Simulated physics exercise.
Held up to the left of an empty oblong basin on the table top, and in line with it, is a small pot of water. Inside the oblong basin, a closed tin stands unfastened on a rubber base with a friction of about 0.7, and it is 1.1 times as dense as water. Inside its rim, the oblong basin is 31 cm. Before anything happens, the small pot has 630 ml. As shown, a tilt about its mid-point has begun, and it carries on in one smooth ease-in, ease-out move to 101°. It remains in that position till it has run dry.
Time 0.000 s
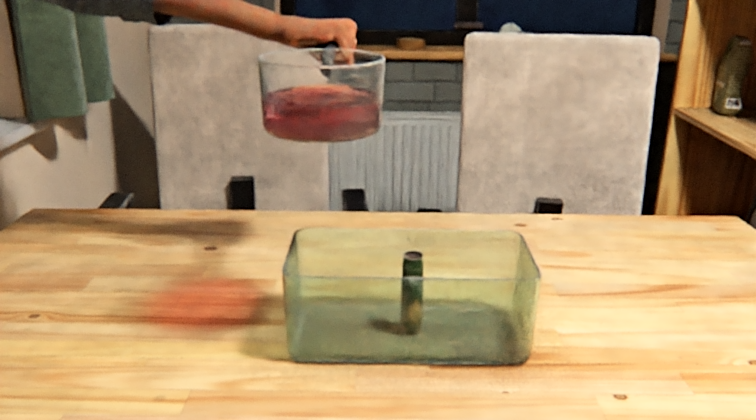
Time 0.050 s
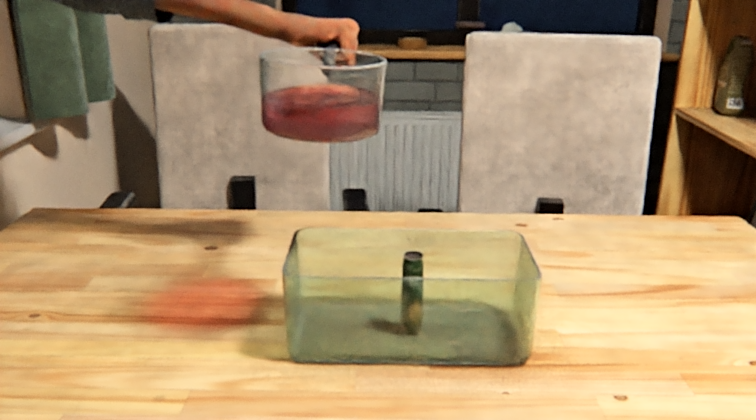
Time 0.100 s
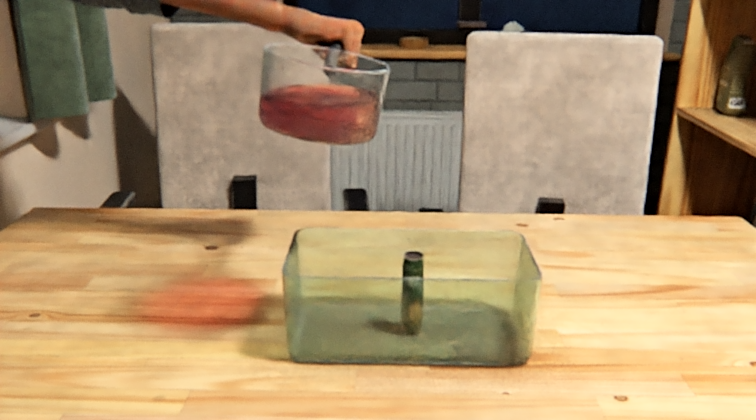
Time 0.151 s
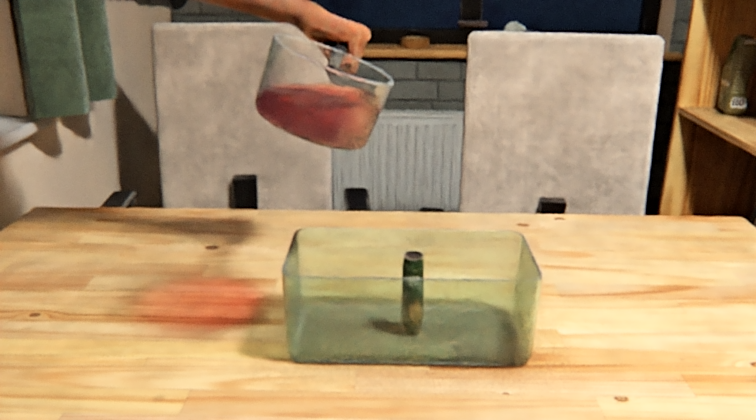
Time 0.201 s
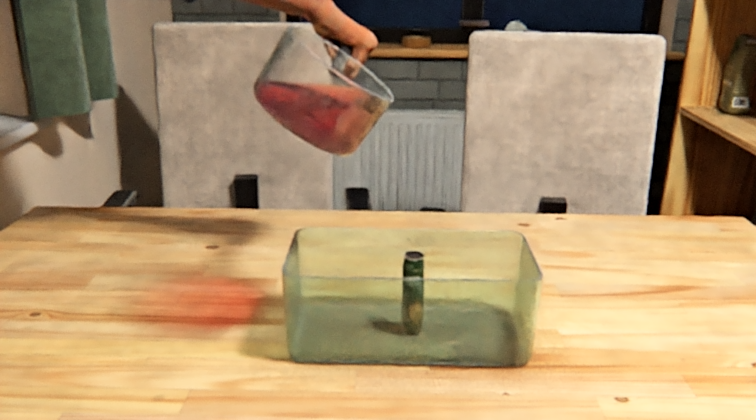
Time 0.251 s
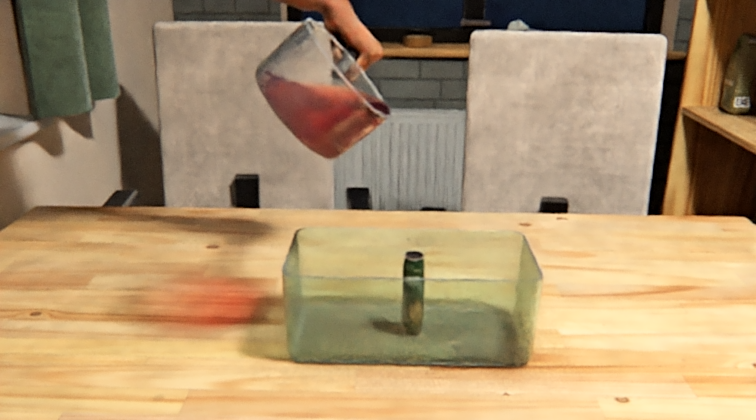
A hand tilts a small pot of reddish water rightward above an oblong glass basin.
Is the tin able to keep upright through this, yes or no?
Yes, it remains upright.
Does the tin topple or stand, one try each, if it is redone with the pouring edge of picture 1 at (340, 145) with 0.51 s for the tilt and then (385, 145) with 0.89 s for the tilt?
First it stays on its base; then it stays on its base.
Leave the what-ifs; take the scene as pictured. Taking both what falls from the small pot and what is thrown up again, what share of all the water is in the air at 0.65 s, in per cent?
I'd put it at about 14 per cent of the liquid.
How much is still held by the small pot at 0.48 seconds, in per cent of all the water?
Still held: Roughly 32 % of the total.
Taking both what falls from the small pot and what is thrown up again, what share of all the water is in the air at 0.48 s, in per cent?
Some 58 per cent, I reckon.
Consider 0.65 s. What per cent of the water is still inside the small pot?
Near 12 percent, more or less.
After 0.48 s the tilt is 100° and 32 per cent is still to pour; the tin stands where it began.
After 0.65 s the tilt is 101° and 12 per cent is still to pour; the tin stands where it began.
After 0.82 s the tilt is 101° and 3 per cent is still to pour; the tin stands where it began.
After 1.01 s the tilt is 101° and 1 per cent is still to pour; the tin stands where it began.
In the end the tin stands where it began.
